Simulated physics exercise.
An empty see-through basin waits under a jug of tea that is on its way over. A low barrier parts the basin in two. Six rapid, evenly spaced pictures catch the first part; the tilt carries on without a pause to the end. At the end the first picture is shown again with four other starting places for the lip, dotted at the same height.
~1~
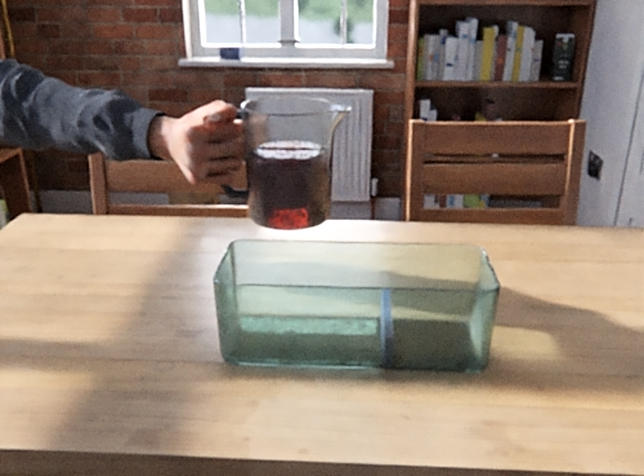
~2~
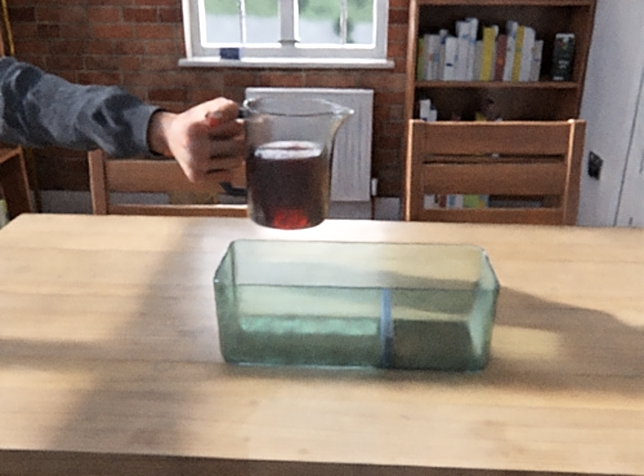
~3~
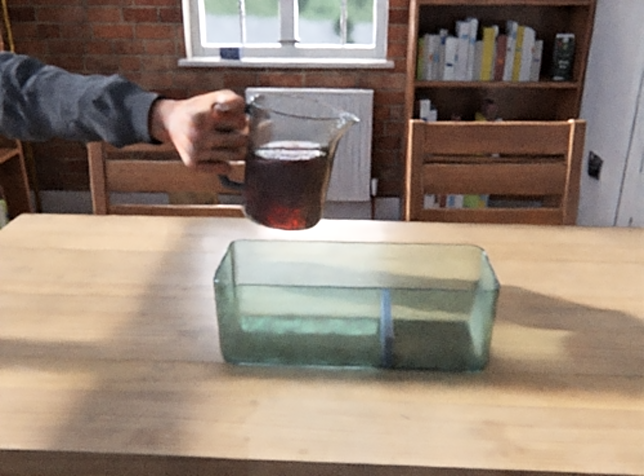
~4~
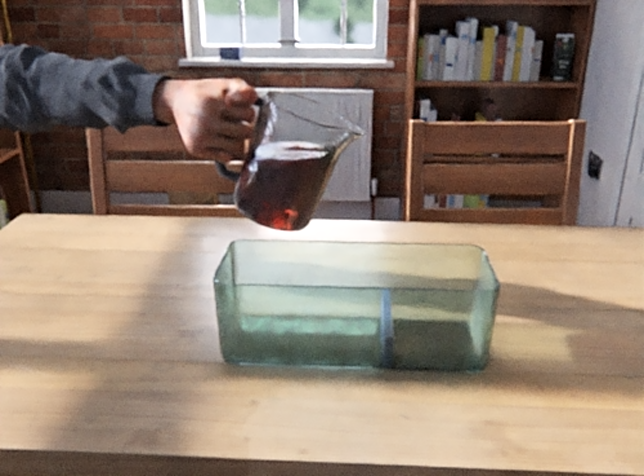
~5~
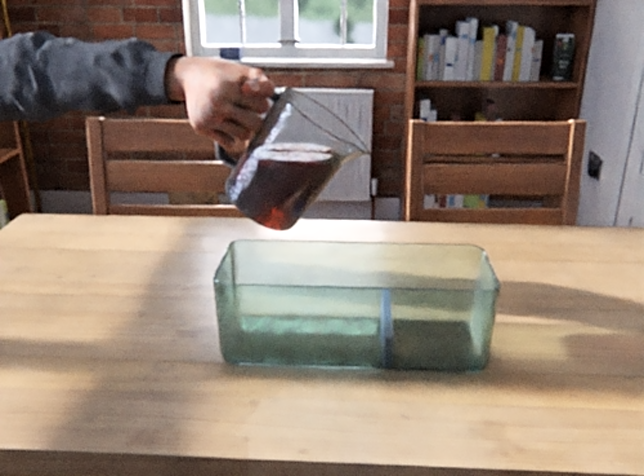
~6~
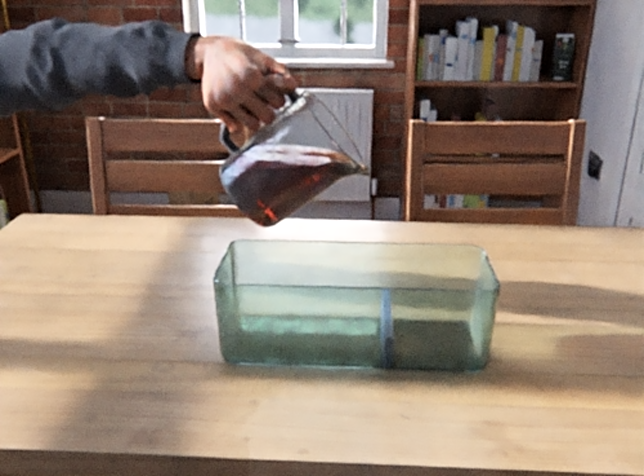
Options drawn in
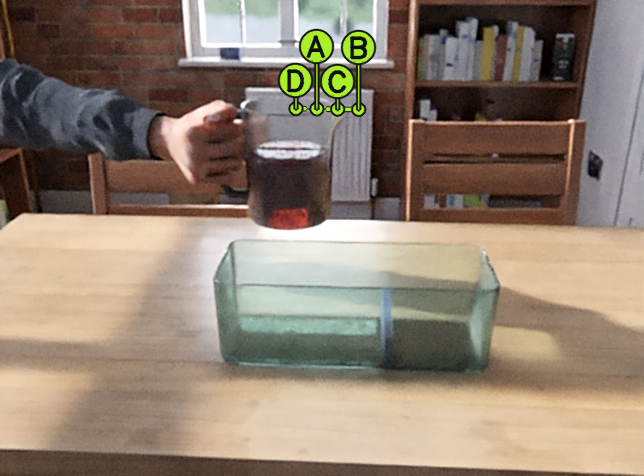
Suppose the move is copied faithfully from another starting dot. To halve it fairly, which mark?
C beats the others.
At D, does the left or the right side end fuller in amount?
The left side.
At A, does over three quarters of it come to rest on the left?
Yes.
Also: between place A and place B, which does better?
It is B.
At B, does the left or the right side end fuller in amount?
The right side.
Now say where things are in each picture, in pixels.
In the first frame, upright, lip at (349, 109); basin from (221, 359) to (487, 367); top of the wall at (387, 311); nothing has left yet.
In the second frame, tipped about 2°, lip at (351, 111); nothing has left yet.
In the third frame, tipped about 9°, lip at (357, 120); nothing has left yet.
In the fourth frame, tipped about 20°, lip at (364, 133); nothing has left yet.
In the fifth frame, tipped about 34°, lip at (369, 152); nothing has left yet.
In the sixth frame, tipped about 50°, lip at (369, 174); nothing has left yet.
In lime, A at (316, 108); B at (358, 109); C at (337, 109); D at (295, 108).
If A is chosen, about 92 % ends left of the wall and 5 % right of it; 3 % is lost outside.
If B is chosen, about 26 % ends left of the wall and 73 % right of it.
If C is chosen, about 55 % ends left of the wall and 44 % right of it.
If D is chosen, about 93 % ends left of the wall and 5 % right of it.
